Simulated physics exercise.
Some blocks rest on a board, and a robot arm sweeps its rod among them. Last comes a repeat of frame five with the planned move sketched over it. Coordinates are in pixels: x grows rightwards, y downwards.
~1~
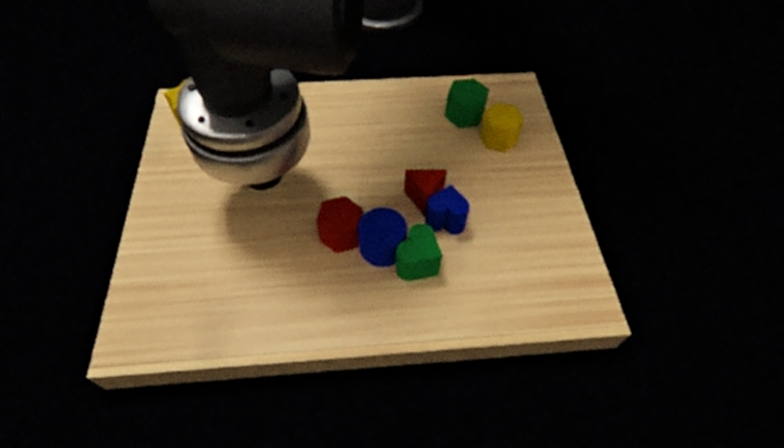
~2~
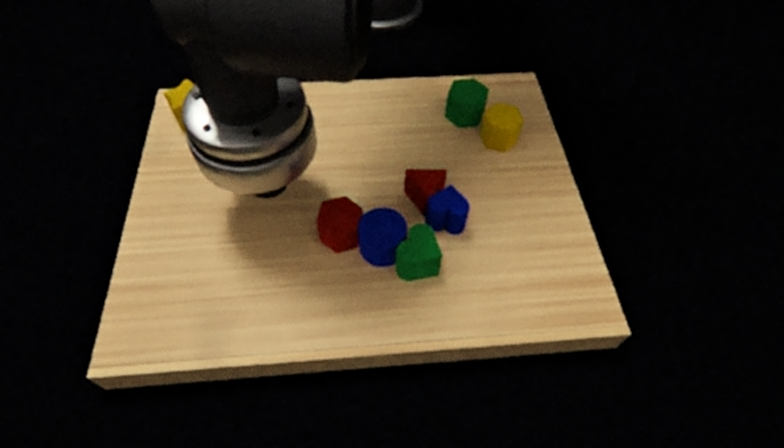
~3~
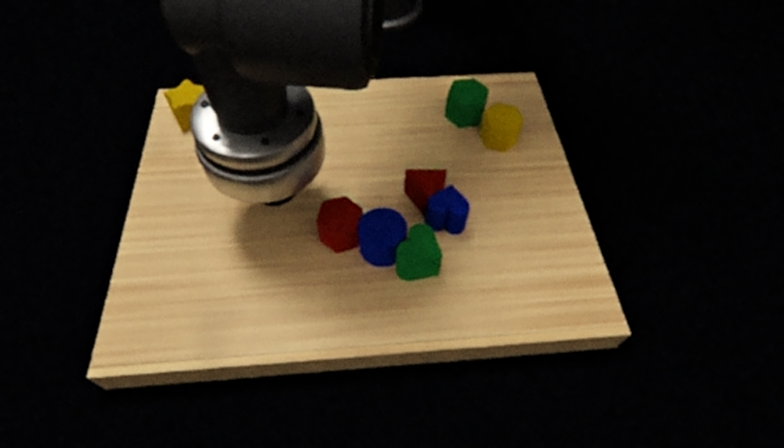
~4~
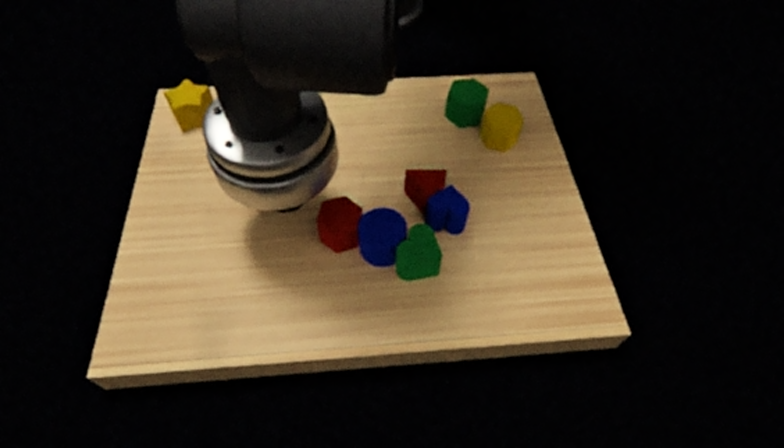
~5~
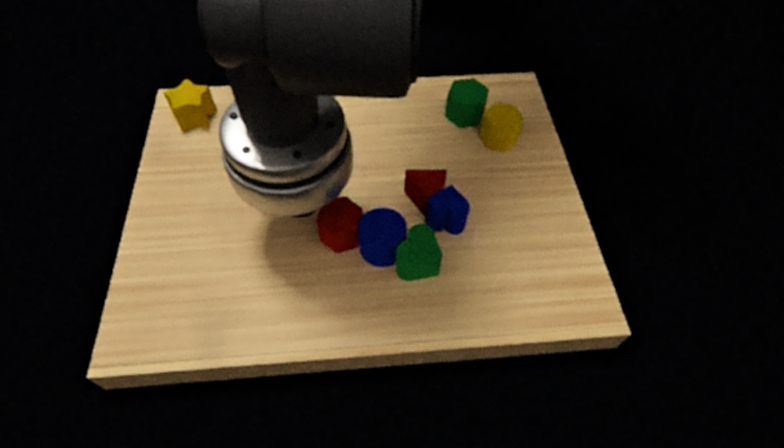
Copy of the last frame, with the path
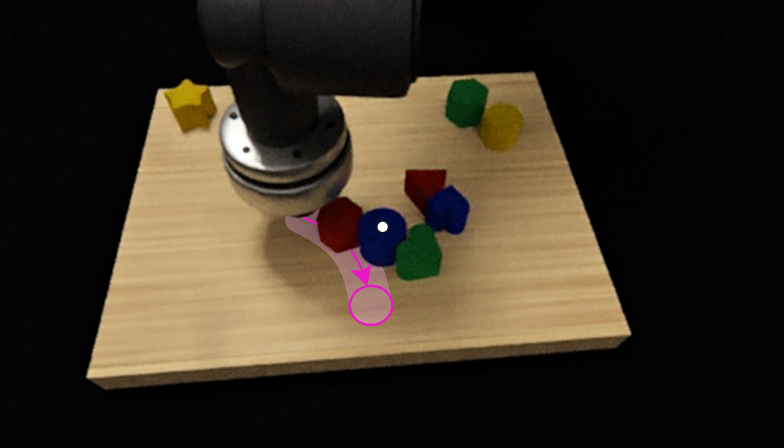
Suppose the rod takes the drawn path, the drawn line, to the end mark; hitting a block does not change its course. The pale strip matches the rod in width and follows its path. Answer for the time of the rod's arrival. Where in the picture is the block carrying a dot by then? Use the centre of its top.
Its top middle will sit at (463, 274).
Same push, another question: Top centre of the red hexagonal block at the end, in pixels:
I'd place it at (419, 291), taking the centre of its top.
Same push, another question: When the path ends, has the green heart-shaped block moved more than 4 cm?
My answer is yes.
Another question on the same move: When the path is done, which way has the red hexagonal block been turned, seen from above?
The answer is counter-clockwise.
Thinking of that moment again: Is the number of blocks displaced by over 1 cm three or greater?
Yes
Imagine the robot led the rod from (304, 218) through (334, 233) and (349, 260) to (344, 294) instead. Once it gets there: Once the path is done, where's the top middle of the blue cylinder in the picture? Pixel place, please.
For the centre of its top, I'd go with (438, 261).
The drawn path runs from (304, 218) by way of (337, 237) and (360, 266) to (371, 305); the dot is on the blue cylinder.
What follows on the original path. One third of the way, rod (336, 222); red hexagonal block (369, 237), turned 20° clockwise; blue cylinder (415, 249); green heart-shaped block (457, 257), turned 20° anticlockwise.
Two thirds of the way, rod (360, 253); red hexagonal block (400, 265); blue cylinder (449, 267); green heart-shaped block (491, 265), turned 35° anticlockwise.
At the end, rod (370, 292); red hexagonal block (419, 291), turned 35° anticlockwise; blue cylinder (463, 274); green heart-shaped block (503, 265), turned 45° anticlockwise.
